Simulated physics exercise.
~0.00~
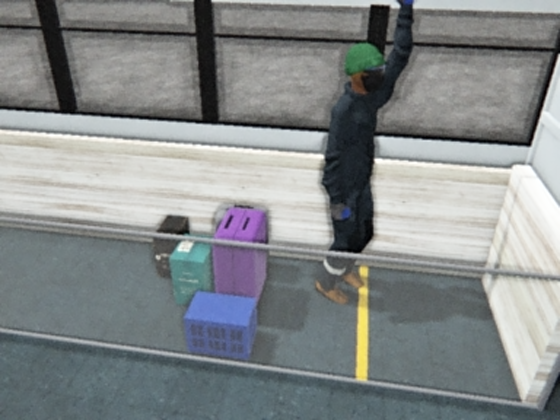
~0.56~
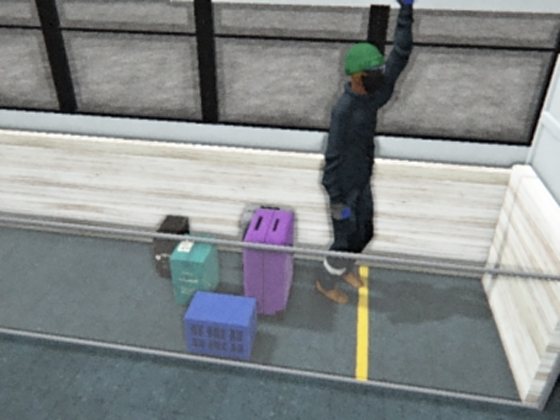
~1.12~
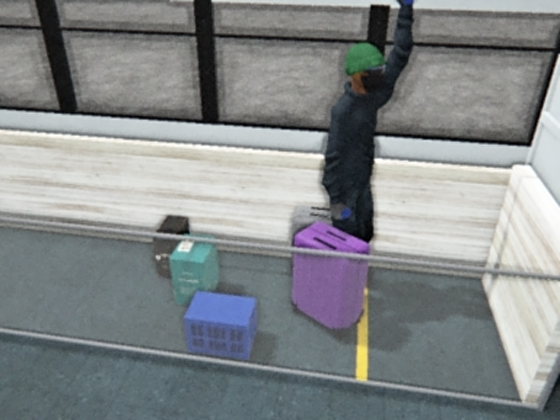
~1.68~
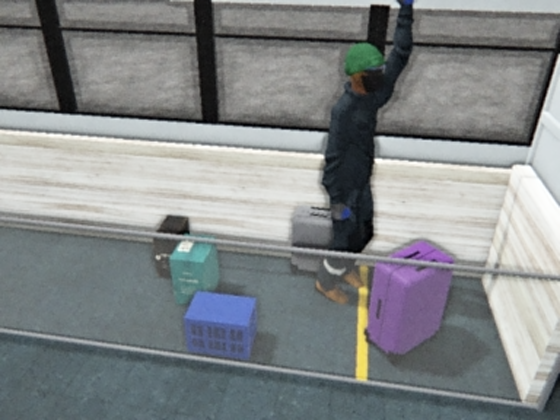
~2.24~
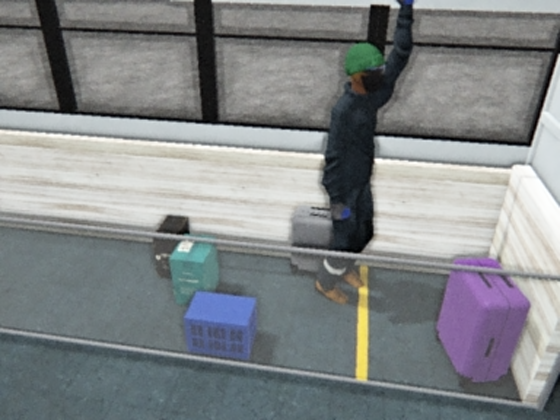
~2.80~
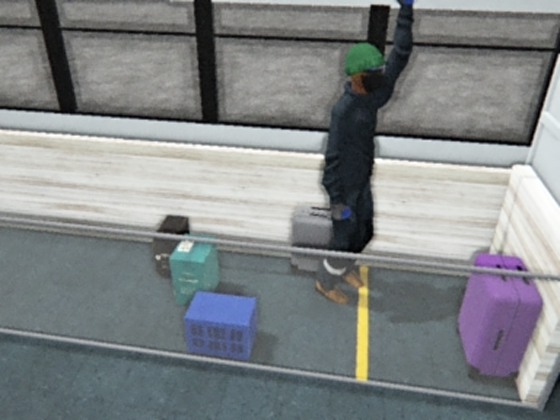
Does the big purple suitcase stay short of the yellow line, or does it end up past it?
The big purple suitcase ends up past the yellow line, standing upright near the panel on the right.
